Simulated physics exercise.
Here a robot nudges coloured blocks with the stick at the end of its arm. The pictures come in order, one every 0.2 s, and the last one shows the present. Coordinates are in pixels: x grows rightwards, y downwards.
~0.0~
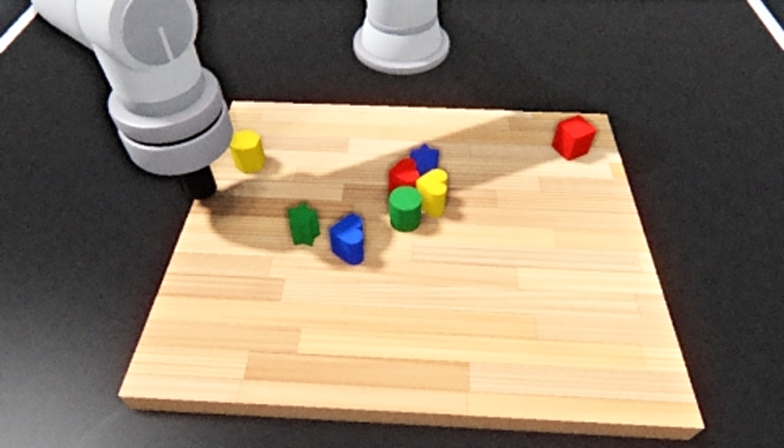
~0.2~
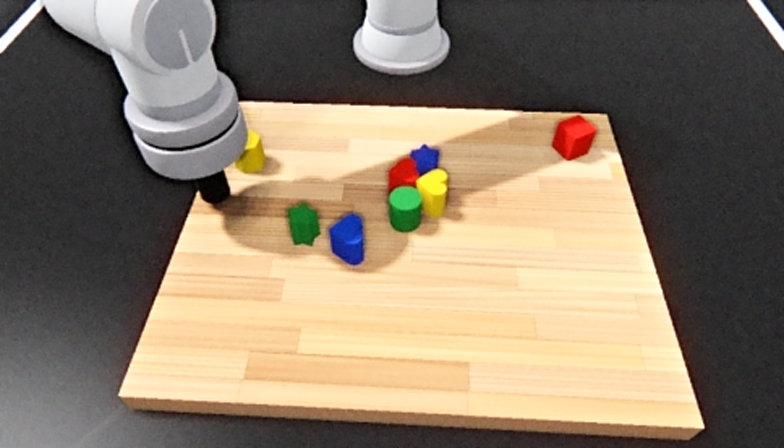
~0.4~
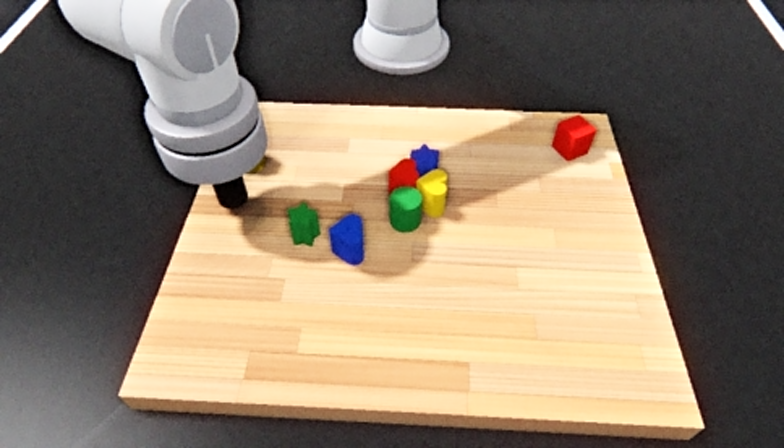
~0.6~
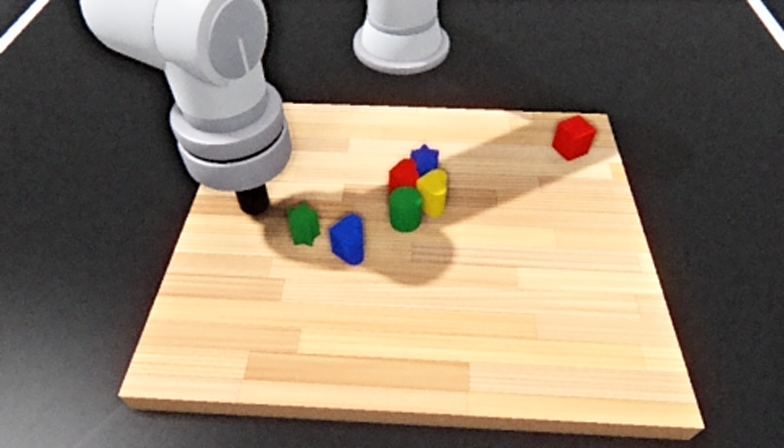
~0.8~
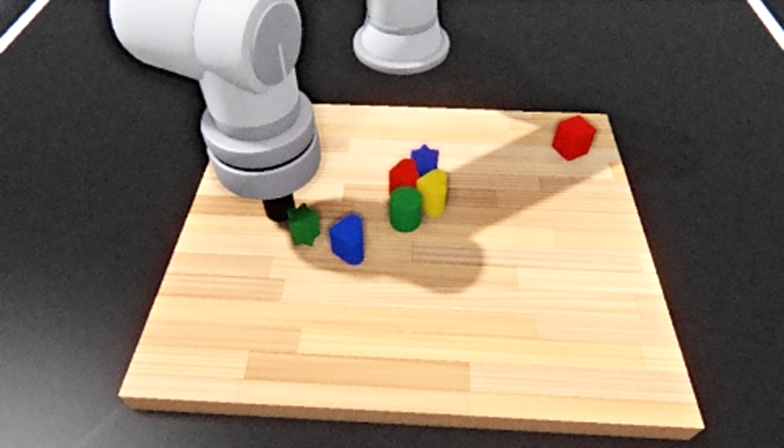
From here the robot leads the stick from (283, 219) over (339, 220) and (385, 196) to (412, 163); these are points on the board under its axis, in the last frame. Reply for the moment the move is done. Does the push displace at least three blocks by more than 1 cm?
It seems so.
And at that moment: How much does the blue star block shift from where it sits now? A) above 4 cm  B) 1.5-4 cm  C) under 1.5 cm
Letter B.
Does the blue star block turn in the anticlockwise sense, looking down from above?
Going by the path, yes.
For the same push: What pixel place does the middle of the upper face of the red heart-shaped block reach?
My prediction: (426, 162).
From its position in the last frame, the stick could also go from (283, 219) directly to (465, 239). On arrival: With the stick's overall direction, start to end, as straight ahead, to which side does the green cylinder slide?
Shifts left.
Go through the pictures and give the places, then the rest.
Tip of the stick at (202, 190), middles of tops, green star block at (301, 214), red heart-shaped block at (405, 170), green cylinder at (406, 198), blue star block at (425, 153), in the first picture.
Stick at (216, 193), nothing pushed, in the second picture.
Stick at (233, 198), nothing pushed, in the third picture.
Stick at (255, 204), nothing pushed, in the fourth picture.
Stick at (281, 211), green star block at (301, 214), red heart-shaped block at (405, 170), green cylinder at (406, 198), blue star block at (425, 153), in the fifth picture.
The first path, step by step. One third of the way, stick at (339, 212); green star block at (312, 219), turned 40° clockwise.
Two thirds of the way, stick at (385, 188); green star block at (312, 219), turned 40° clockwise; red heart-shaped block at (413, 167), turned 25° clockwise; blue star block at (430, 152), turned 25° anticlockwise.
At the end, stick at (412, 155); green star block at (312, 219), turned 40° clockwise; red heart-shaped block at (426, 162), turned 80° clockwise; green cylinder unmoved; blue star block at (439, 148), turned 45° anticlockwise.
